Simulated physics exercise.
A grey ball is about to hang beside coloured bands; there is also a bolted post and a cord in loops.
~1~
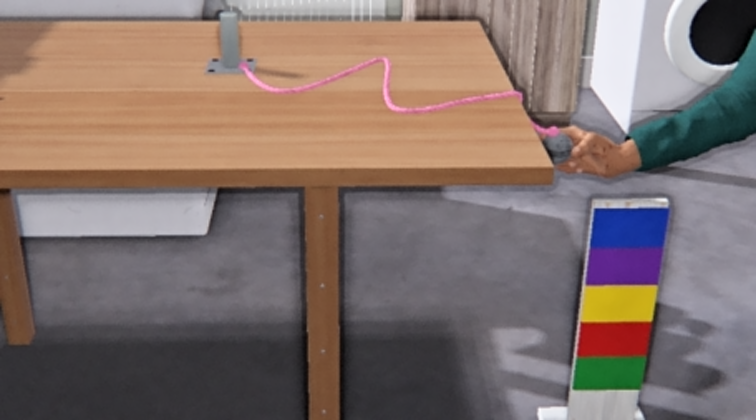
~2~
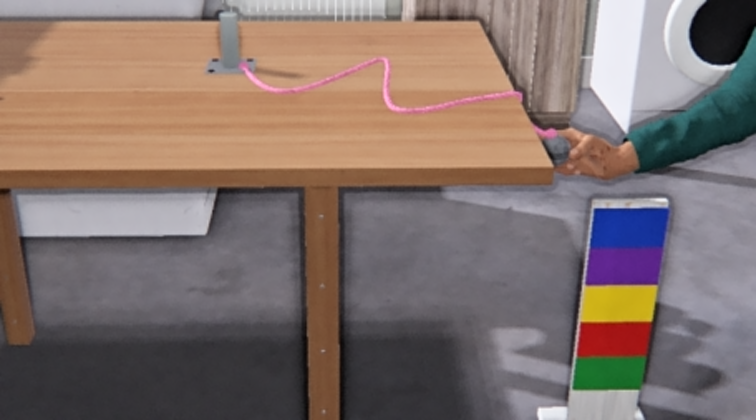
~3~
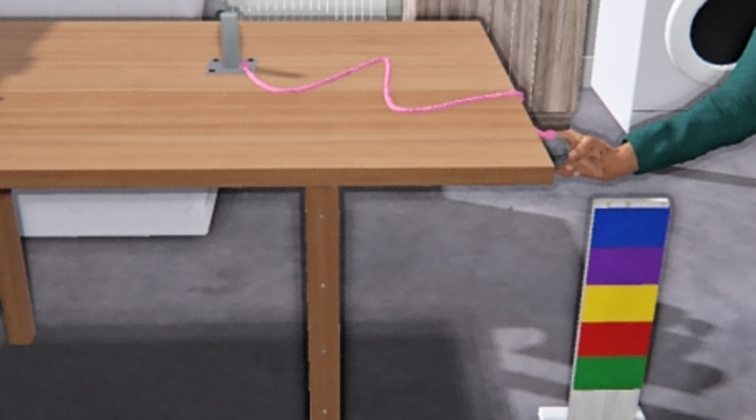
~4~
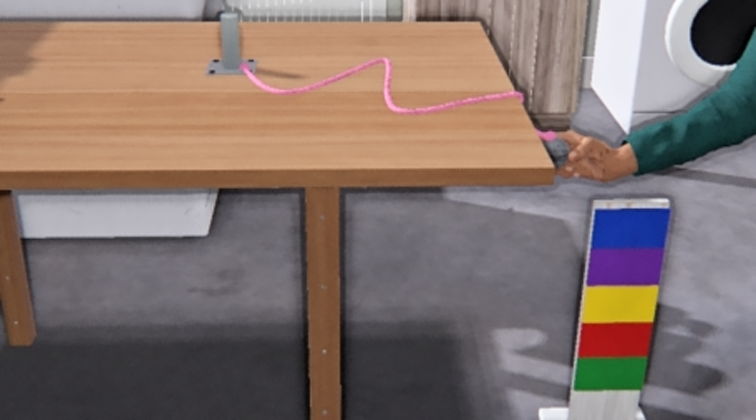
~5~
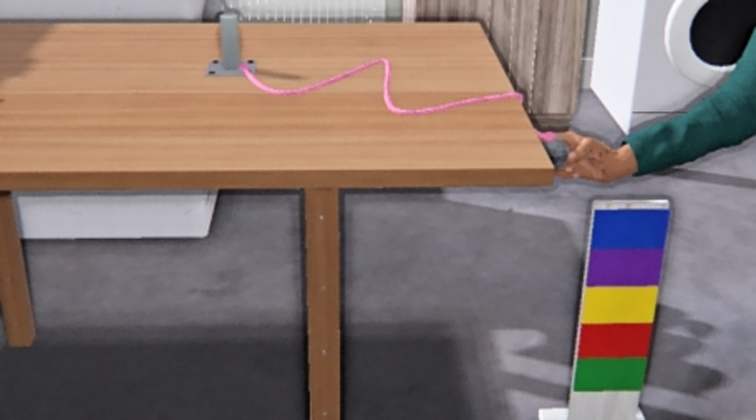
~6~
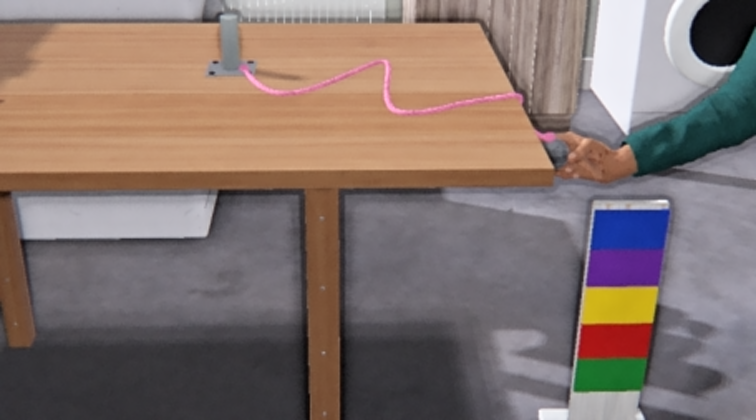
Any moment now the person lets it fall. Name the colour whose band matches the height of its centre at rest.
That would be green.
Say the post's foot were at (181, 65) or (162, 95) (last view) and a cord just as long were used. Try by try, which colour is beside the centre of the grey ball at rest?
Answer, in order: Red, red.
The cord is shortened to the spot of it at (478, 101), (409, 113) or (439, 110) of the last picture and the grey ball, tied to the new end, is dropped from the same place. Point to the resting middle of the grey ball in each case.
Respectively (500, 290), (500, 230) and (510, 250).
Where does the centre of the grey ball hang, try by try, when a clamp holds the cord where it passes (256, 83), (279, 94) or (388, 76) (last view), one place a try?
Approximately at (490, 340), at (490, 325) and at (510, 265), in that order.
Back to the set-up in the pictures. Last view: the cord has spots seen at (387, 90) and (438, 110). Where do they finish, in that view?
I'd put the first at about (510, 146) and the other at about (503, 236).
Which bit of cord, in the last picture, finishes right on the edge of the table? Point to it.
The point sits close to (388, 73).
Soon after, ball near (489, 360); level with green.
Then, ball near (494, 364); level with green.
At rest, ball near (488, 367); level with green. The cord holds its middle at green.
